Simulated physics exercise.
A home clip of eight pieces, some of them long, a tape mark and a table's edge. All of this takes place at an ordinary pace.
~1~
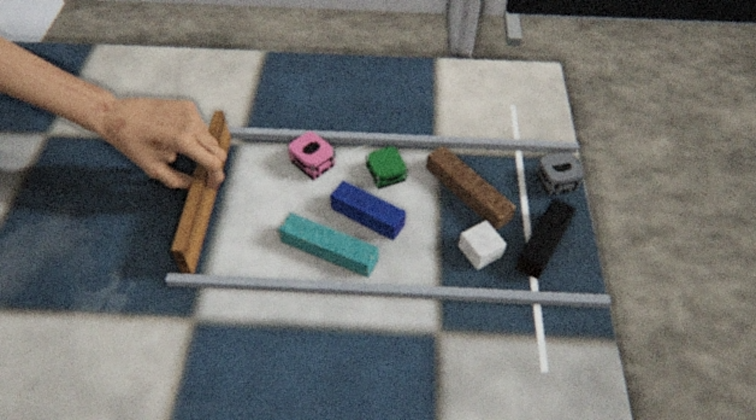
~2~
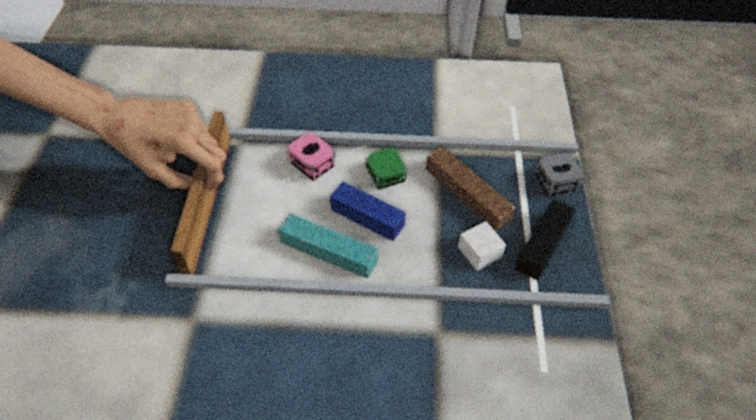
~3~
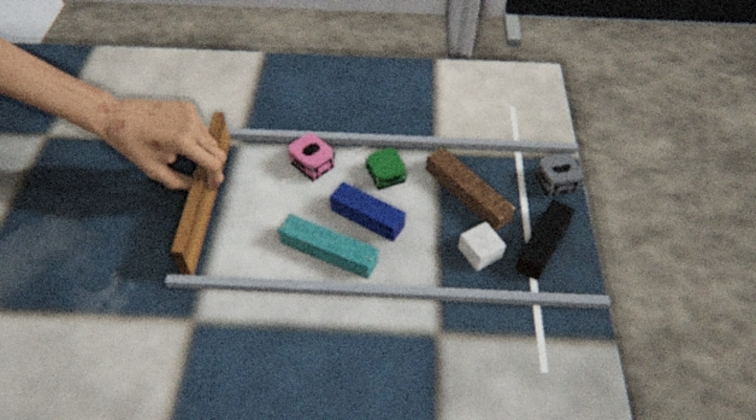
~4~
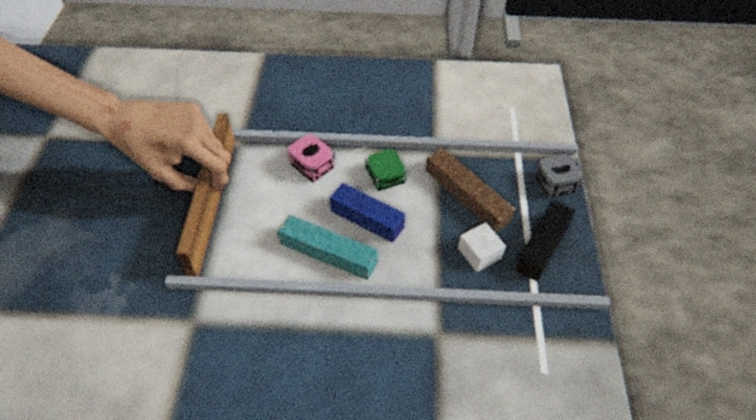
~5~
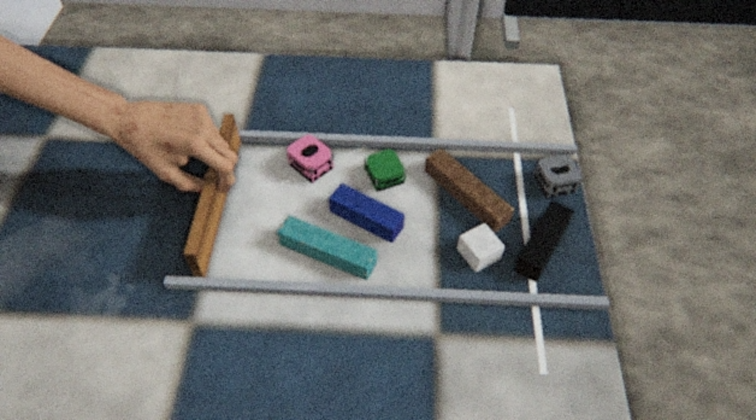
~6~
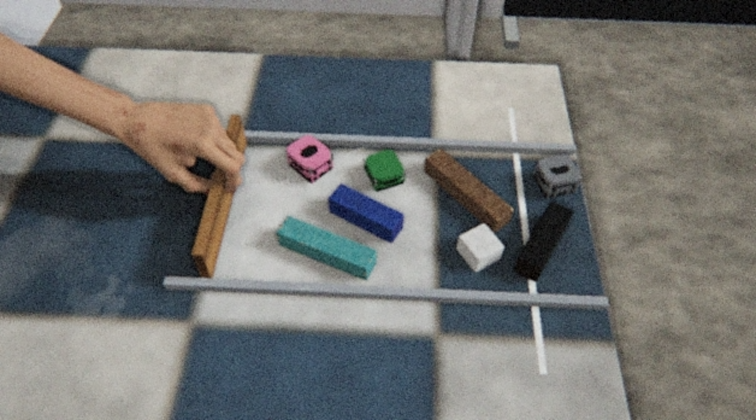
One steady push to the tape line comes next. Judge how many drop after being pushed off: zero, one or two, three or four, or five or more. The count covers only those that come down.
Odds are the fallen group will hold three or four.
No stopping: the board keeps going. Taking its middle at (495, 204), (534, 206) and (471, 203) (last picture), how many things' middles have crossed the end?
Per position: 2 / 4 / 0.
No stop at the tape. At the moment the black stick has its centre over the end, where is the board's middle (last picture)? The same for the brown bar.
At (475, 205) for the black stick; at (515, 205) for the brown bar.
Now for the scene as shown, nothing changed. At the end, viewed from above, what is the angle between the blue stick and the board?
About 45°.
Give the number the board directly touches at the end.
That would be 3 of them.
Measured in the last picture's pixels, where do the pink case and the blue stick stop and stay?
Final spots - pink case (537, 180), blue stick (563, 227).
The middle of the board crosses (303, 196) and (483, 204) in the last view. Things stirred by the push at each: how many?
Moved so far: 2, later 8.
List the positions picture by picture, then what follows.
Grey case (559, 174); black stick (546, 238); white block (482, 245); board (204, 188); tape (526, 217), in the first picture.
Black stick (545, 239); blue stick (368, 211), in the second picture.
White block (481, 246); green case (386, 169), in the third picture.
Grey case (558, 176); pink case (311, 158), in the fourth picture.
Black stick (544, 240); brown bar (467, 189), in the fifth picture.
Grey case (556, 177); black stick (544, 240); white block (480, 248); board (223, 192); tape (524, 219), in the sixth picture.
Soon after, none off yet; grey case at rest near (556, 177); black stick at rest near (544, 240); white block at rest near (480, 248).
Then, none off yet; grey case at rest near (556, 177); black stick at rest near (544, 240); white block moving near (487, 248).
Further on, none off yet; grey case moved about its own width near (581, 180); black stick moved about its own width near (602, 242); white block moved well along near (570, 252).
At rest, the number that fall off is three or four; fallen, brown bar, white block, black stick and grey case.
